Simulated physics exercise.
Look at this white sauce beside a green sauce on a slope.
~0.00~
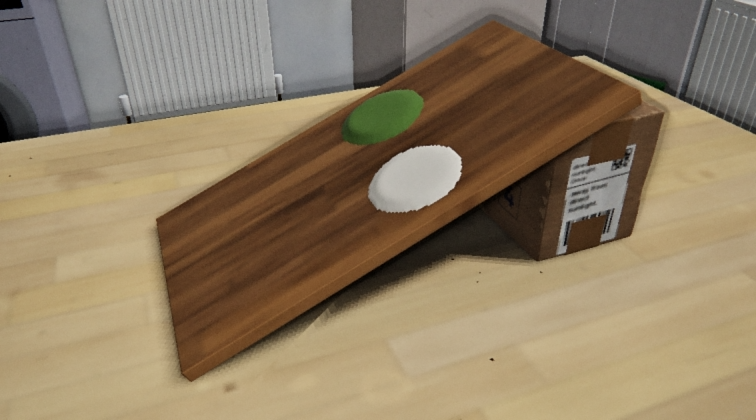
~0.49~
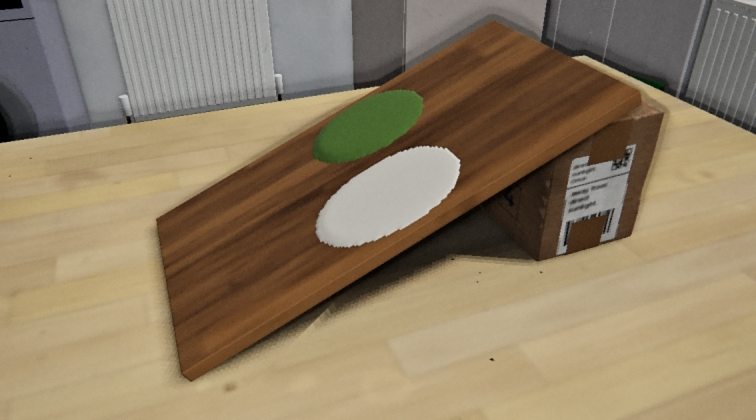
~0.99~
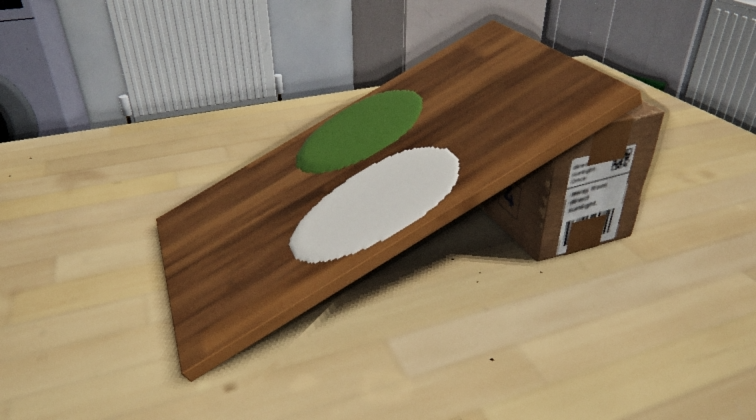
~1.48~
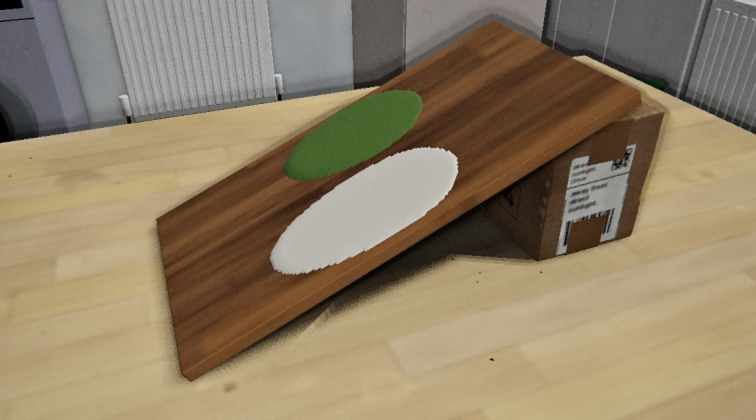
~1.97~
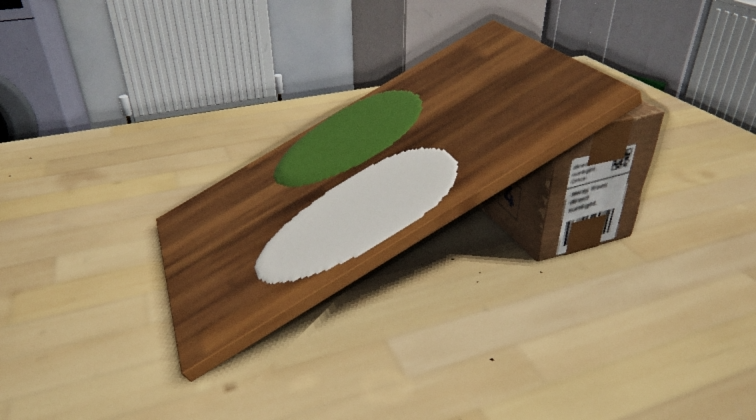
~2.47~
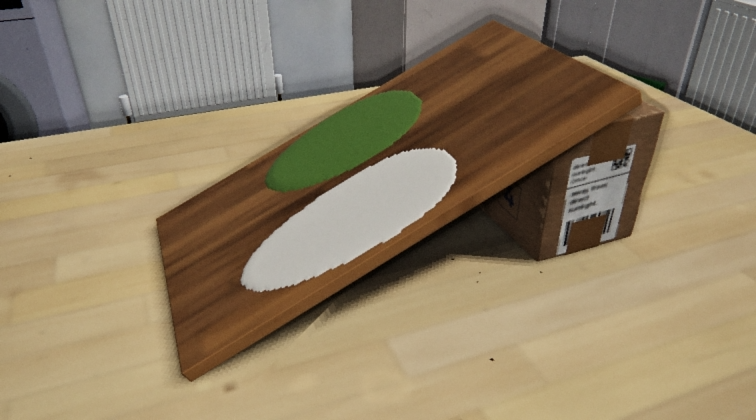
On a tilted wooden board propped against a cardboard box, a white sauce and a green sauce spread down the slope side by side, stretching into long ovals and slowing as they went.
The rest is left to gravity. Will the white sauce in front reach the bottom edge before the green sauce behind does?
Yes.
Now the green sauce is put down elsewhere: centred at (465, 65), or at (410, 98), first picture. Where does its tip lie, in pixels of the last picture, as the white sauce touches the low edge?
(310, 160) and (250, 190).
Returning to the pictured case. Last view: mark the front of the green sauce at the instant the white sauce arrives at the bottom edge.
Front location, last frame: Close to (229, 206).
By 3.8 s, the white sauce is close to the edge; the green sauce is three quarters of the way down.
By 5.7 s, the white sauce is at the low edge; the green sauce is three quarters of the way down.
